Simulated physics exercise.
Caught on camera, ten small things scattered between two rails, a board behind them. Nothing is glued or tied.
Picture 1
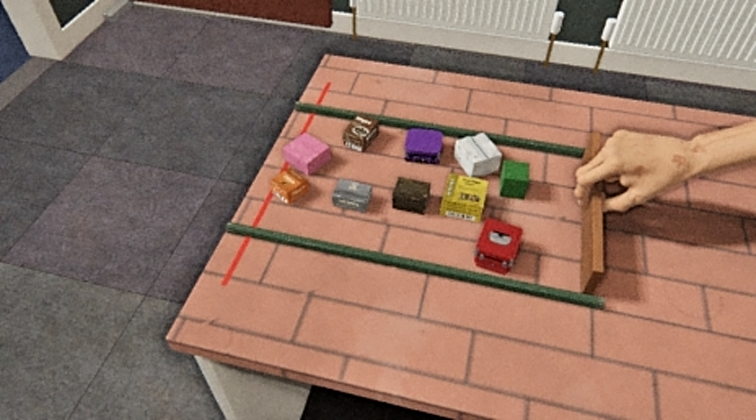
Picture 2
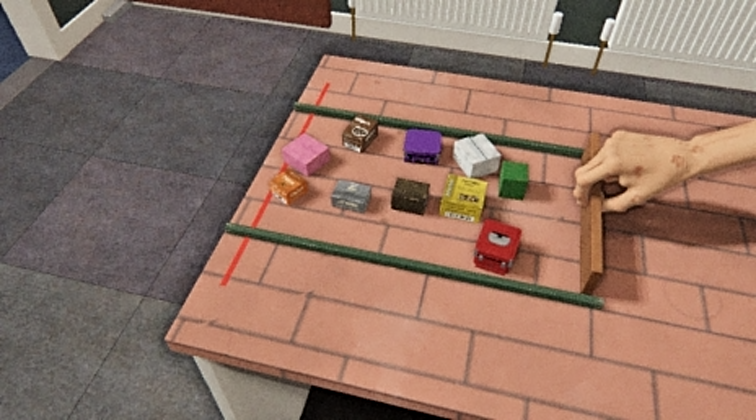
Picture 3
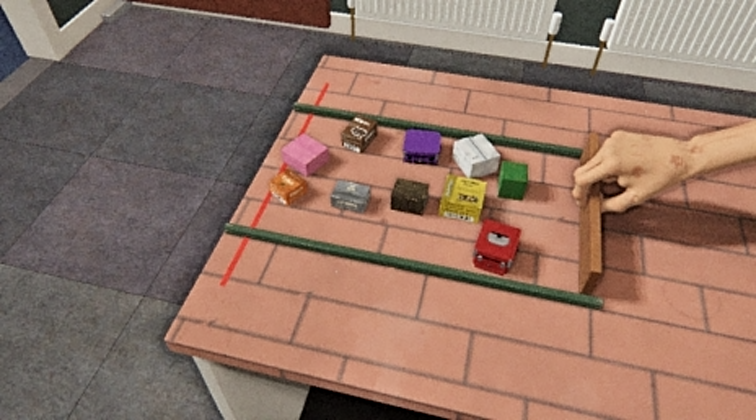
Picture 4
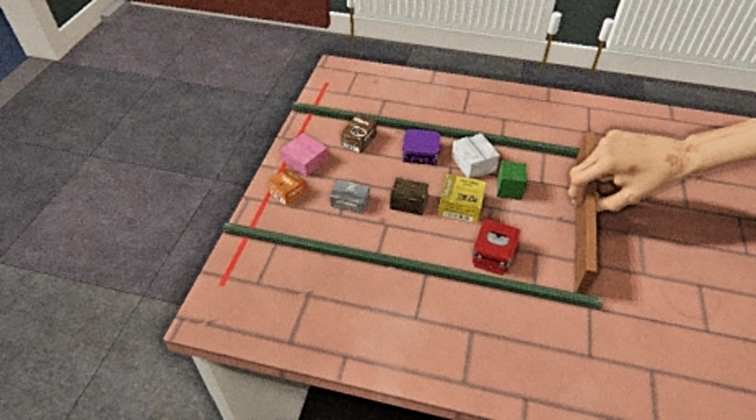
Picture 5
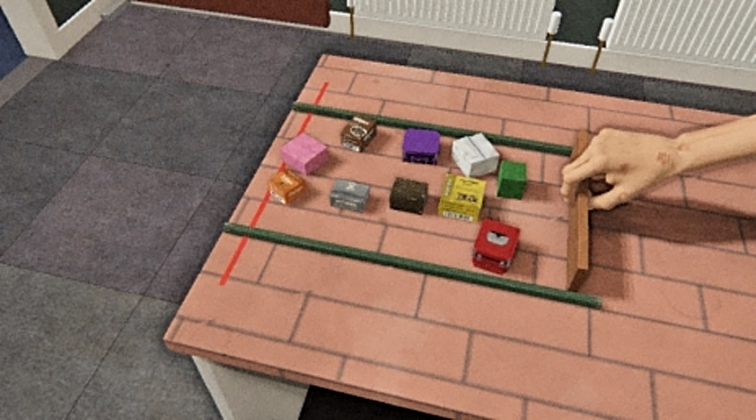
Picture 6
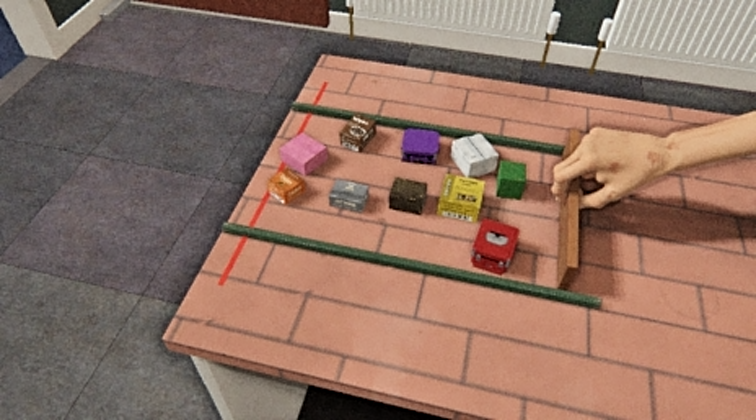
To begin with, ten small colourful boxes and blocks sit scattered between two green rails on a brick-patterned surface, a red line at the left and a hand holding a wooden board upright at the right. The hand then slides the board slightly left, while the objects stay practically still, untouched by it.
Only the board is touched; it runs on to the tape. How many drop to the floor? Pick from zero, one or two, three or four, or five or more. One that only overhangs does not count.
The number that fall off is five or more.
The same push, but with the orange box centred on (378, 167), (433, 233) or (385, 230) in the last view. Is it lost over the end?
In turn it drops off; drops off; falls.
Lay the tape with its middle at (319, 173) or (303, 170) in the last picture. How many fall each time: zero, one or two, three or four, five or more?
The falls would be three or four; five or over.
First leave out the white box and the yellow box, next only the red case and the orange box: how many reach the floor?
First 4, then 5.
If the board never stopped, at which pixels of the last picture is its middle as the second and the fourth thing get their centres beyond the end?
At (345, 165) for the second, at (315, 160) for the fourth.
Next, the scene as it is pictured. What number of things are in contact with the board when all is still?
That makes 4.
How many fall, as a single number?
The count is 6.
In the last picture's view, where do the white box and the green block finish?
About (288, 117), and the other about (279, 139).
Early on, none off yet; orange box at rest near (286, 186); pink block at rest near (304, 154); brown box at rest near (358, 133).
A while later, none off yet; orange box travelled about its own width near (268, 185); pink block at rest near (304, 154); brown box travelled about its own width near (331, 130).
Further along, one off so far; orange box in the air near (247, 367); pink block travelled about its own width near (281, 147); brown box leaning well over near (264, 126).
Finally, the number that fall off is five or more; lost, black block, purple case, grey box, brown box, pink block and orange box.
